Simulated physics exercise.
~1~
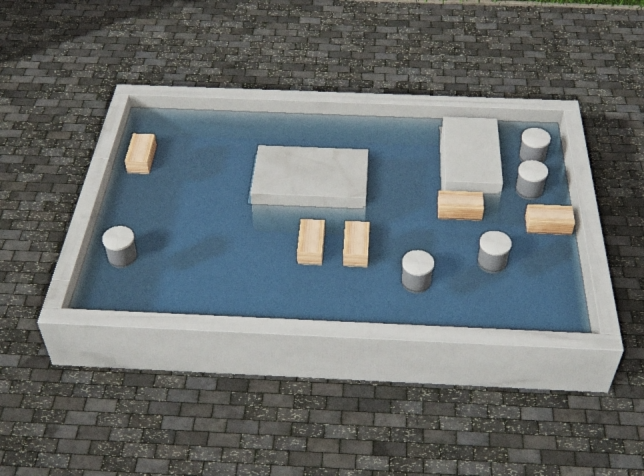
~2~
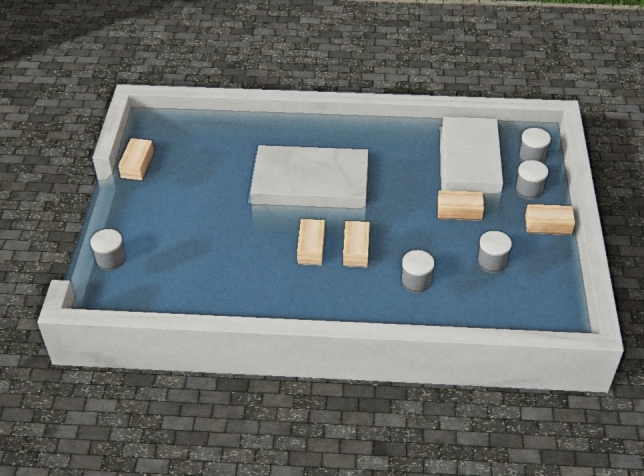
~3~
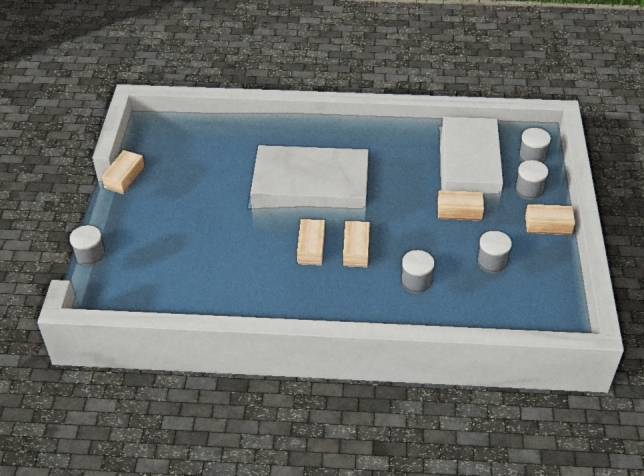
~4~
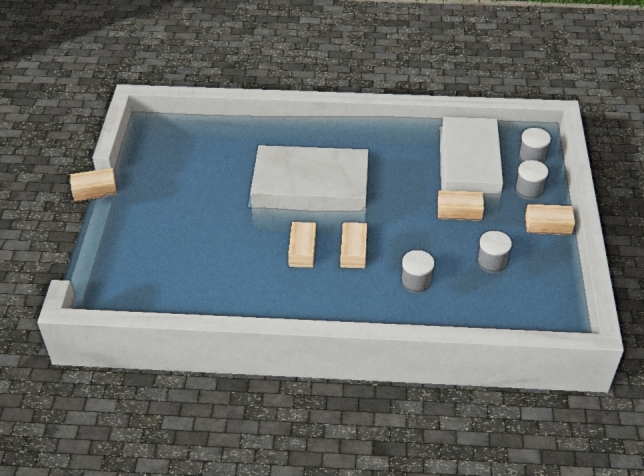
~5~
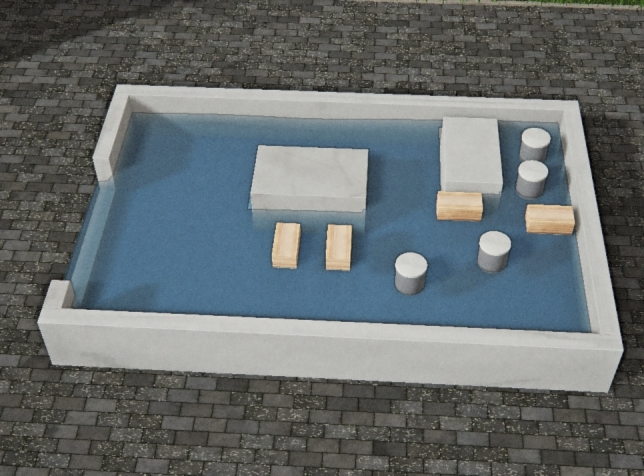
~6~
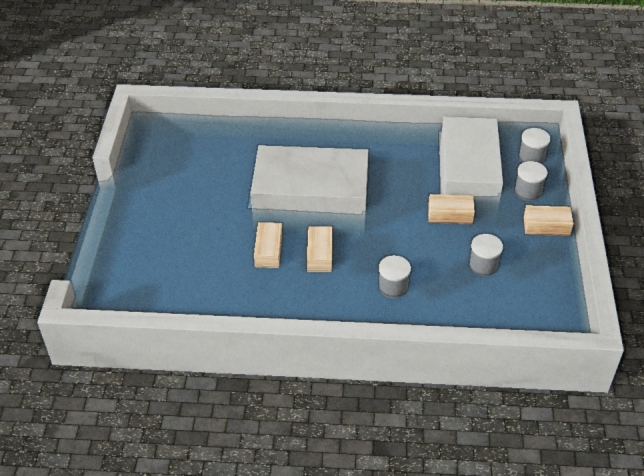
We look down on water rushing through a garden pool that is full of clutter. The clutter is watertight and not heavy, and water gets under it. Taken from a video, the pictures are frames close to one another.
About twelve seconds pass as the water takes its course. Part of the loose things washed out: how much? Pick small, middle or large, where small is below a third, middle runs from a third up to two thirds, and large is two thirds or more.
Middle.
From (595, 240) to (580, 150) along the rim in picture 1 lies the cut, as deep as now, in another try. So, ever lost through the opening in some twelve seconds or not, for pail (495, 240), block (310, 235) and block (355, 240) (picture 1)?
Sequentially, I'd put it as swept away, swept away, swept away.
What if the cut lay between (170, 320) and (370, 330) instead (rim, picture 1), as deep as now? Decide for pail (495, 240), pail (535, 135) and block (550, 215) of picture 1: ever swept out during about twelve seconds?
Okay, one after another: Departs, then never departs, then never departs.
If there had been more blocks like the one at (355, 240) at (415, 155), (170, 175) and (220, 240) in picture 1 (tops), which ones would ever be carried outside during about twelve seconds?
For the three copies in the stated order: Remained, escaped, escaped.
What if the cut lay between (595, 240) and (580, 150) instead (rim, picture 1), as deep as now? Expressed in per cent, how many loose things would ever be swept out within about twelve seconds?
Around 80 in a hundred.
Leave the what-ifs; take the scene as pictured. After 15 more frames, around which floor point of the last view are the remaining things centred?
Roughly (382, 257).
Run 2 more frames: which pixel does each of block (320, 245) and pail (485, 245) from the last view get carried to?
I'd guess close to (282, 240) and close to (462, 250).
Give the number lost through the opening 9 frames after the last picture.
All told, it is 2.
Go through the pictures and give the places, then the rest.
In the first frame, a block at (311, 236), afloat; a block at (357, 238), afloat; 0 of 10 have shifted.
In the second frame, a block at (311, 236), afloat; a block at (357, 238) floats; 1 of 10 have shifted.
In the third frame, a block at (311, 236), afloat; a block at (357, 238), afloat; 2 of 10 have shifted.
In the fourth frame, a block at (302, 239) floats, close to its start; a block at (354, 239) floats; 3 of 10 have shifted.
In the fifth frame, a block at (286, 240), afloat, close to its start; a block at (339, 242) floats, close to its start; 4 of 10 have shifted.
In the sixth frame, a block at (268, 239), afloat, close to its start; a block at (320, 243), afloat, close to its start; 7 of 10 have shifted.
A moment on, 2 of 10 are out; 8 afloat.
Next, 2 of 10 are out; 8 afloat.
Later, 3 of 10 are out; 7 afloat.
In the end, 4 of 10 are out; 6 afloat.
